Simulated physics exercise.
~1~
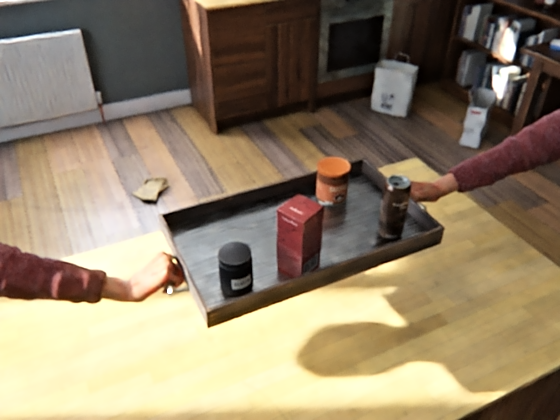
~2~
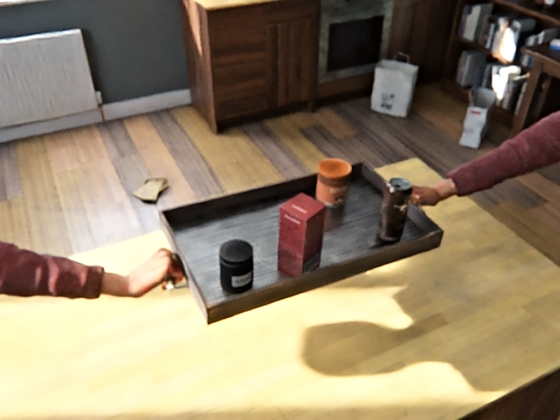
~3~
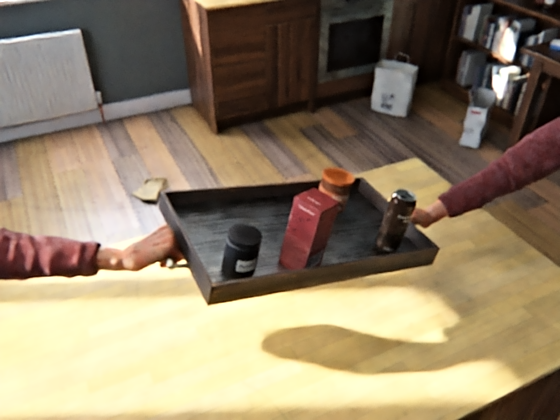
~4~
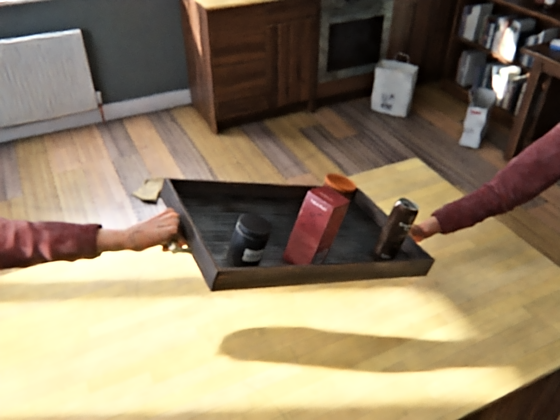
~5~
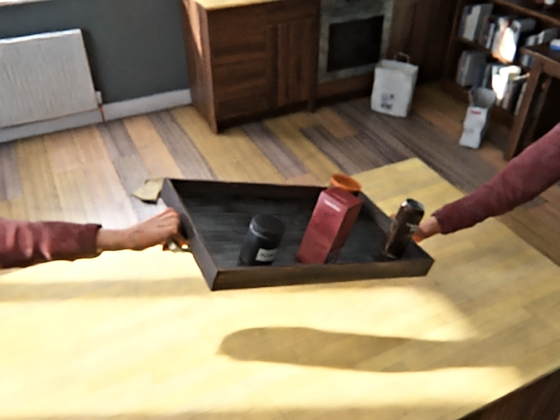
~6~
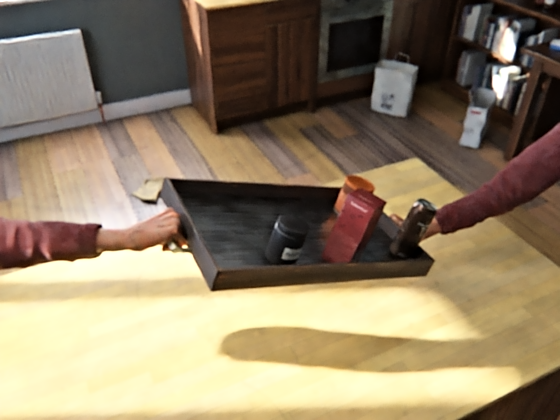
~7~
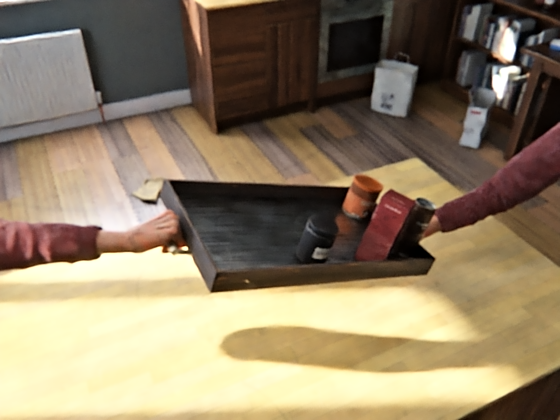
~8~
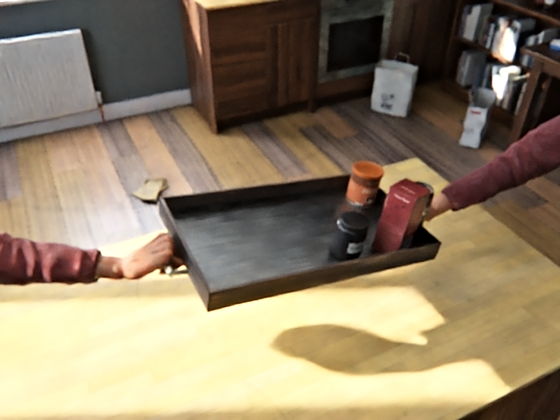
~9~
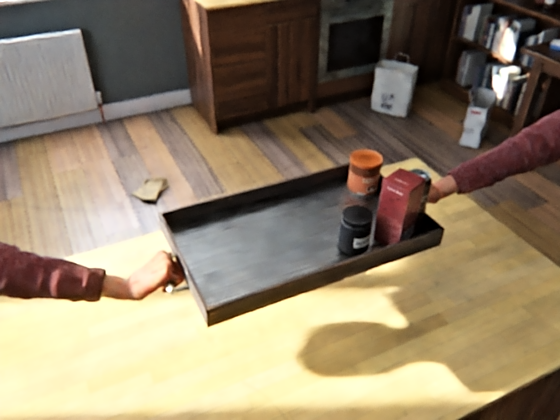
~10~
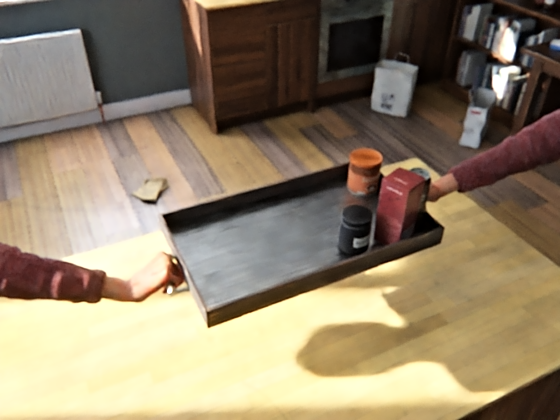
The footage shows two hands holding a dark tray with a black jar, red carton, orange tin and brown can. The hands tilt it right side down, the items slide right, and the tray is levelled again, leaving them upright and clustered at the right end.
